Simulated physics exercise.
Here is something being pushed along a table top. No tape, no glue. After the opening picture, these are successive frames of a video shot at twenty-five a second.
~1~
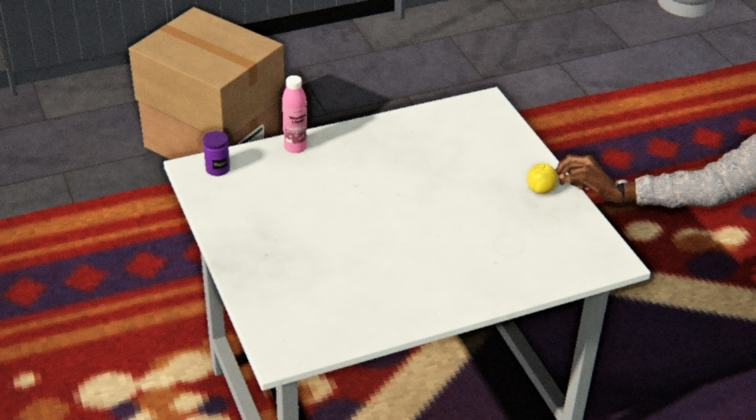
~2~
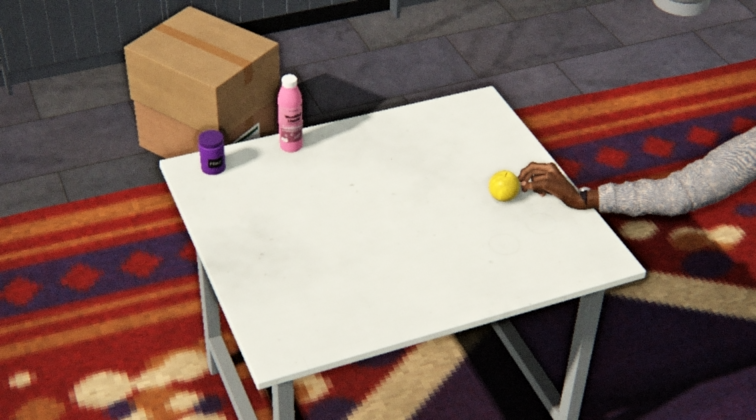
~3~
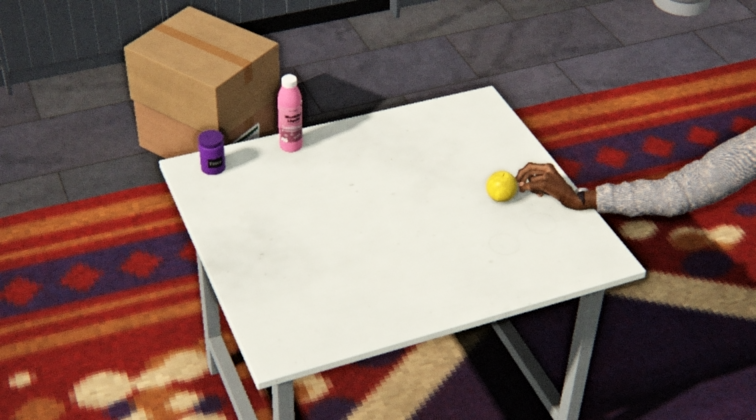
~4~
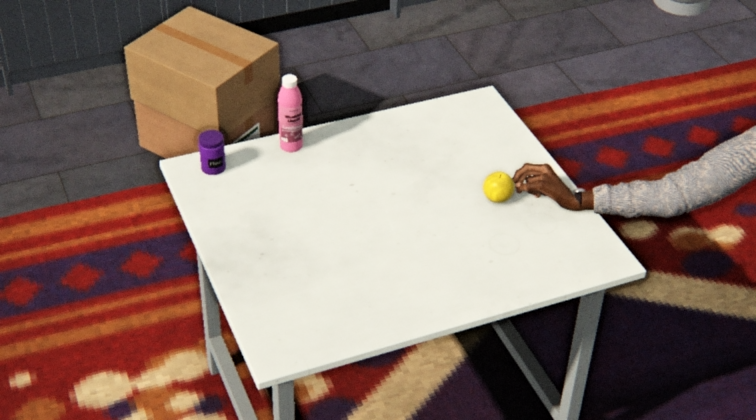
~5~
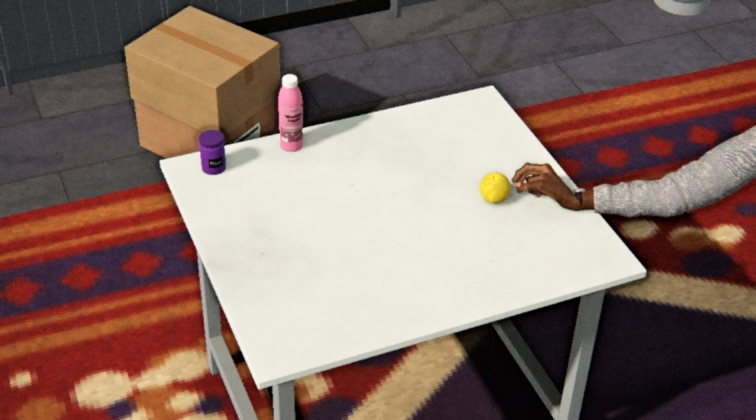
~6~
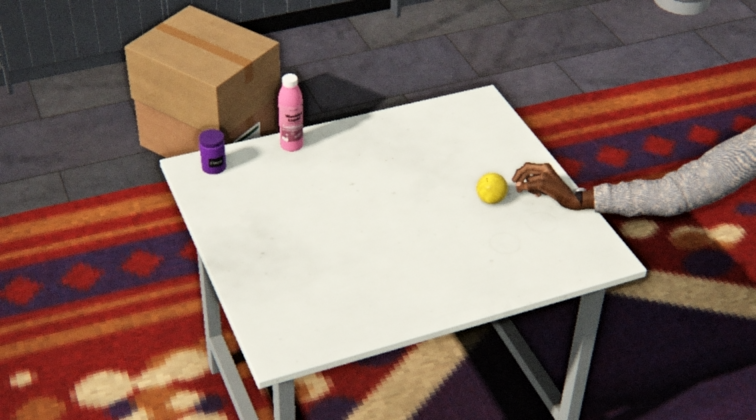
At first, a hand reaches in from the right beside a yellow apple near the edge of a white table, with a purple container and a pink bottle standing at the back left. The hand pushes the apple leftward, then stays nearly still while the apple rolls slightly farther left, opening a small gap.
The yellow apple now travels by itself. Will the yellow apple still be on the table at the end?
The yellow apple remains on top.
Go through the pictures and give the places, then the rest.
In the first frame, under the hand; yellow apple (542, 178).
In the second frame, under the hand; yellow apple (504, 186).
In the third frame, under the hand; yellow apple (502, 186).
In the fourth frame, yellow apple (499, 187).
In the fifth frame, yellow apple (495, 188).
In the sixth frame, yellow apple (492, 188) rolled a little.
Then, 0.30 s after the last picture, yellow apple rolled about its own width near (467, 195).
Then, 0.80 s after the last picture, yellow apple rolled well along near (437, 202).
At rest, moved from the start, yellow apple. Seen from the same camera at the end, yellow apple near (419, 207).
